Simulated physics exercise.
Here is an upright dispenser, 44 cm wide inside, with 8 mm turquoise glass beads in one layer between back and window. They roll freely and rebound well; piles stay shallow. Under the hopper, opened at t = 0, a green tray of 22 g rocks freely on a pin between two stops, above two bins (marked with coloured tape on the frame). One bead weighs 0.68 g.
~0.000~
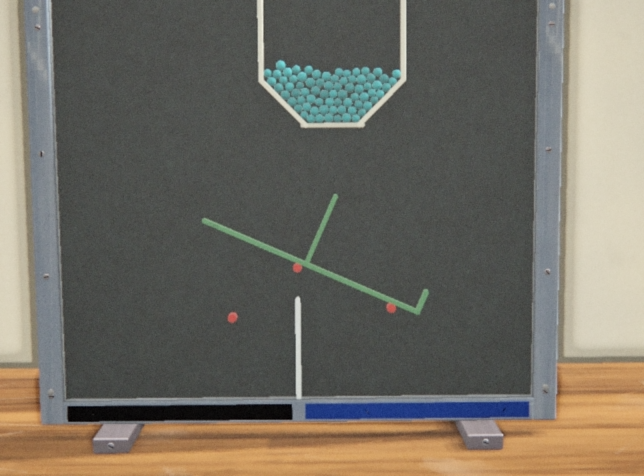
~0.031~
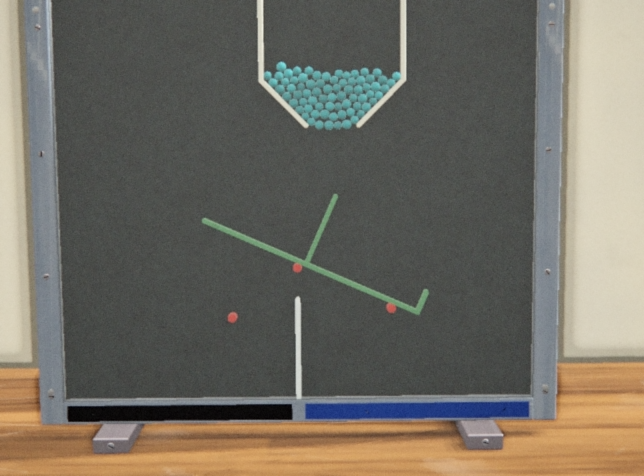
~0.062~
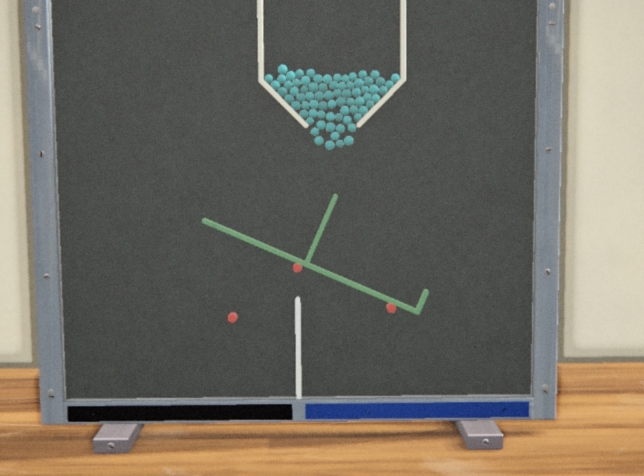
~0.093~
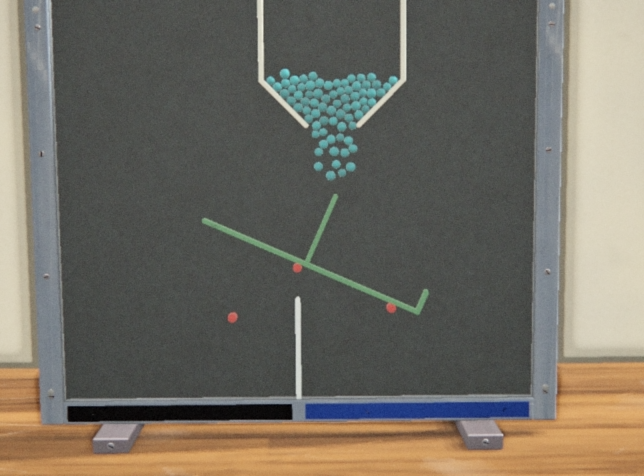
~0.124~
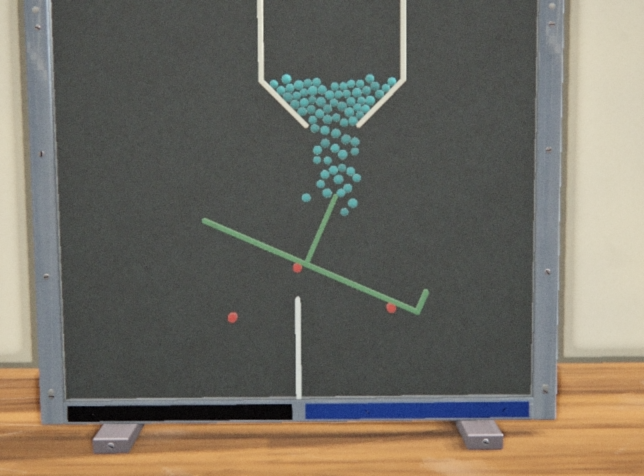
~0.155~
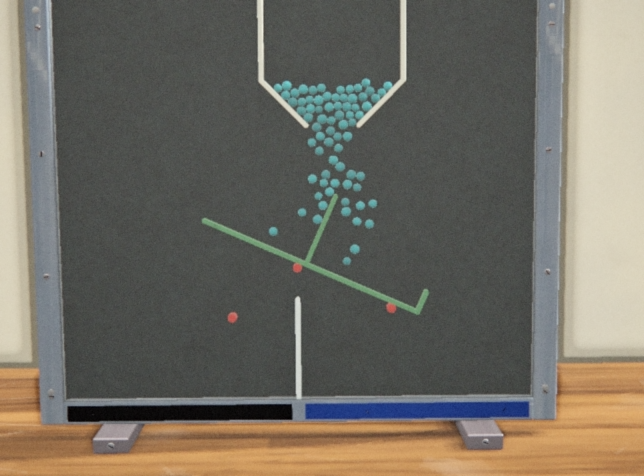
In the video, turquoise beads sit in a hopper above a tilted green tray, then pour from its open bottom and scatter around the tray's upright wall, while the tray stays slanted with its right end down.
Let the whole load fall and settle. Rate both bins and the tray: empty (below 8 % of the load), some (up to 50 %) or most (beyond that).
Blue bin: Some; black bin: Empty; tray: Most.
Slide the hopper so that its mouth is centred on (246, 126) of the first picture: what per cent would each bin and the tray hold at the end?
Blue bin: 0; black bin: 90; tray: 10.
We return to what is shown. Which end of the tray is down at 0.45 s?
The right end.
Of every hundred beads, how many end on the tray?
Some 75 per cent.
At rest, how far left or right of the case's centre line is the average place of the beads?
About 5 cm to the right.
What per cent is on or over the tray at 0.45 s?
Some 80 per cent.
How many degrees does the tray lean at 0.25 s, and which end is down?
Some 25° with the right end low.
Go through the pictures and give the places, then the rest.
The first picture shows gate shut, about 70 beads in the hopper; its mouth (306, 125) to (359, 125); tray right end down 24°; its ends (204, 221) and (417, 312), top of its upright wall (336, 196); pivot (297, 268); stops (233, 318) and (391, 308); a lip at the right end; blue bin (417, 410), black bin (180, 413).
In the second picture, 2 out; lowest bead (338, 125); tray right end down 24°.
In the third picture, 9 out; lowest bead (330, 145); tray right end down 24°.
In the fourth picture, 18 out; lowest bead (331, 176); tray right end down 24°.
In the fifth picture, 25 out; lowest bead (345, 212); tray right end down 24°.
In the sixth picture, 33 out; lowest bead (347, 261); tray right end down 24°; its ends (204, 221) and (417, 312), top of its upright wall (336, 196).
After 0.45 s 100 % have left the hopper; tray right end down 24°; on or over it 80 %, past it to the left 0 %, to the right 20 %.
After 0.80 s 100 % have left the hopper; tray right end down 24°; on or over it 75 %, past it to the left 0 %, to the right 25 %.
All still by 1.8 s, blue bin 25 %, black bin 0 %, tray 75 %; tray right end down 24°.
